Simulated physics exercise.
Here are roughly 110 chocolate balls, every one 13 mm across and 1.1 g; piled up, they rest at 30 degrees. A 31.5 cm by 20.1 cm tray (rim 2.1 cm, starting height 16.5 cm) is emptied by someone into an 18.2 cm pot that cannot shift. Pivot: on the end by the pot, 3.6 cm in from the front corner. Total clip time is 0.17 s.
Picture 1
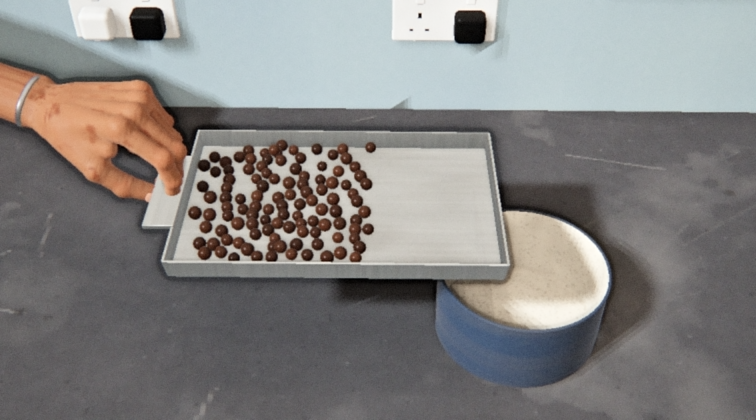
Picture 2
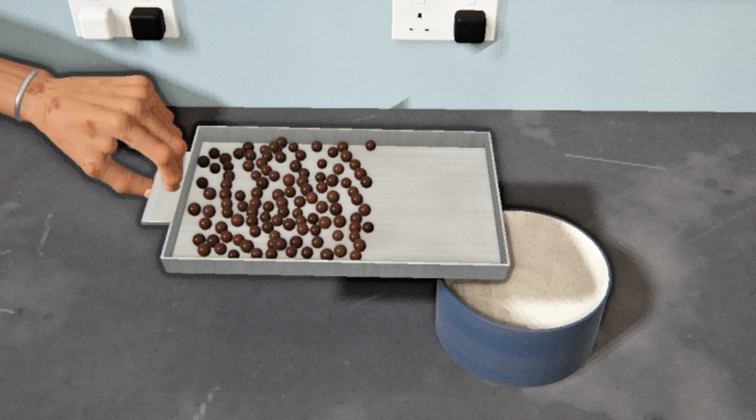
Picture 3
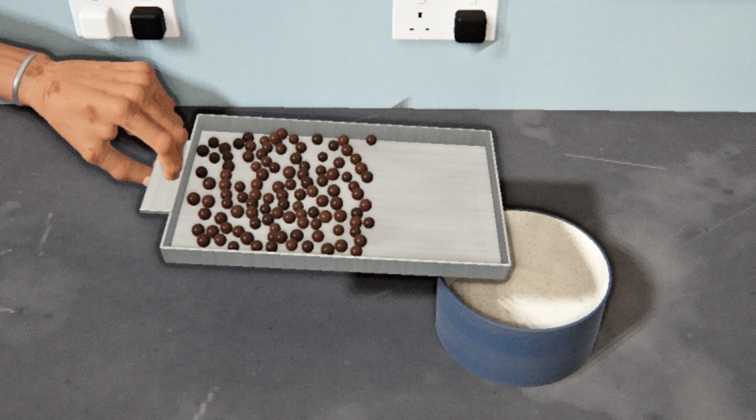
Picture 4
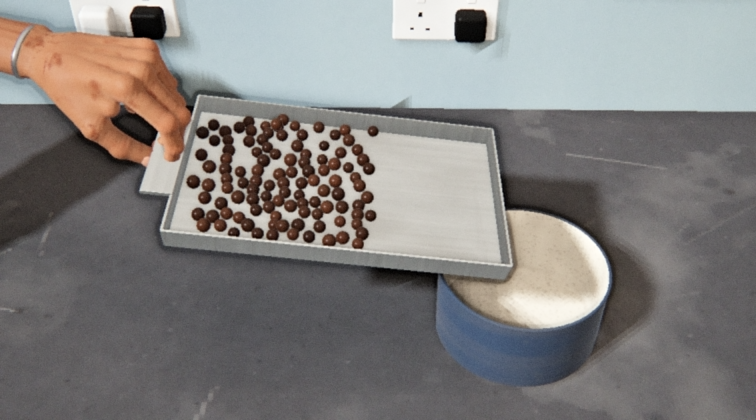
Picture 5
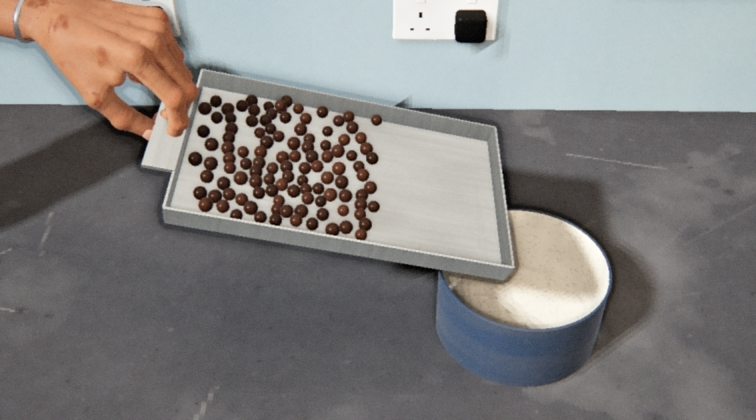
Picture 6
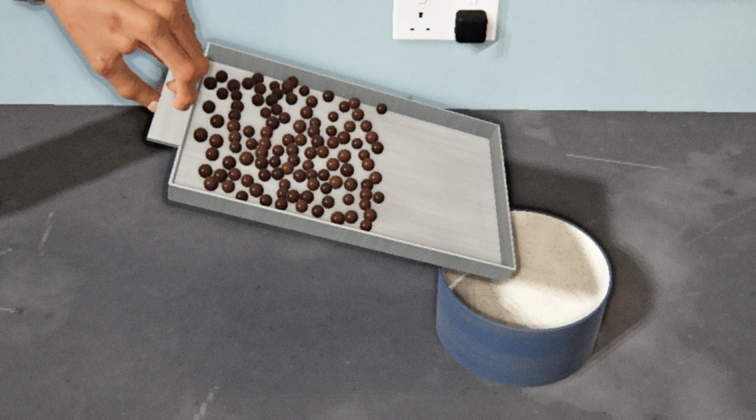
A hand raises the left end of a tray of brown balls beside a blue pot.
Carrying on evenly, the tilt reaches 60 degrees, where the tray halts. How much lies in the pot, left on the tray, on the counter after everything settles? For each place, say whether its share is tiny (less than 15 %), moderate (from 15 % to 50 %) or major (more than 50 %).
One by one: Pot: Looks like a noticeable amount; tray: Looks like a noticeable amount; counter: Looks like a noticeable amount.
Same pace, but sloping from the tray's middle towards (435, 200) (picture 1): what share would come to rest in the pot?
My best guess is some 30 per cent.
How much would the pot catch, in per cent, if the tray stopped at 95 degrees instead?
Estimated share: About 50 %.
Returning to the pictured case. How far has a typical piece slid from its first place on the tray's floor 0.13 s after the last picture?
1 cm.
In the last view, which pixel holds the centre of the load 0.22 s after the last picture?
Estimated load position: Around (411, 102).
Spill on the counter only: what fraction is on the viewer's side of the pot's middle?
Some 80 per cent.
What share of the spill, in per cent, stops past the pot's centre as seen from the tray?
Roughly 100 percent of the spill.
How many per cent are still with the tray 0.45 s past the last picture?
45%, roughly.
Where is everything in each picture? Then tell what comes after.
Tray tilt 0 degrees, front corners at (165, 260) and (506, 263); middle of the pieces at (282, 206); pot at (524, 266), in the first picture.
Tray tilt 1 degrees, front corners at (164, 256) and (506, 263); middle of the pieces at (282, 203), in the second picture.
Tray tilt 3 degrees, front corners at (164, 246) and (507, 263), lowest corner right front; middle of the pieces at (282, 196), in the third picture.
Tray tilt 8 degrees, front corners at (164, 229) and (509, 264), lowest corner right front; middle of the pieces at (284, 183), in the fourth picture.
Tray tilt 13 degrees, front corners at (166, 206) and (511, 265), lowest corner right front; middle of the pieces at (287, 167), in the fifth picture.
Tray tilt 19 degrees, front corners at (173, 183) and (513, 267), lowest corner right front; middle of the pieces at (293, 150); pot at (525, 265), in the sixth picture.
Then, 0.13 s after the last picture, tilt 42 degrees; the tray holds 100 %, the pot 0 %.
Then, 0.22 s after the last picture, tilt 56 degrees; the tray holds 100 %, the pot 0 %.
Then, 0.45 s after the last picture, tilt 60 degrees; the tray holds 45 %, the pot 5 %.
In the end, pot 35 %, tray 30 %, counter 35 %.
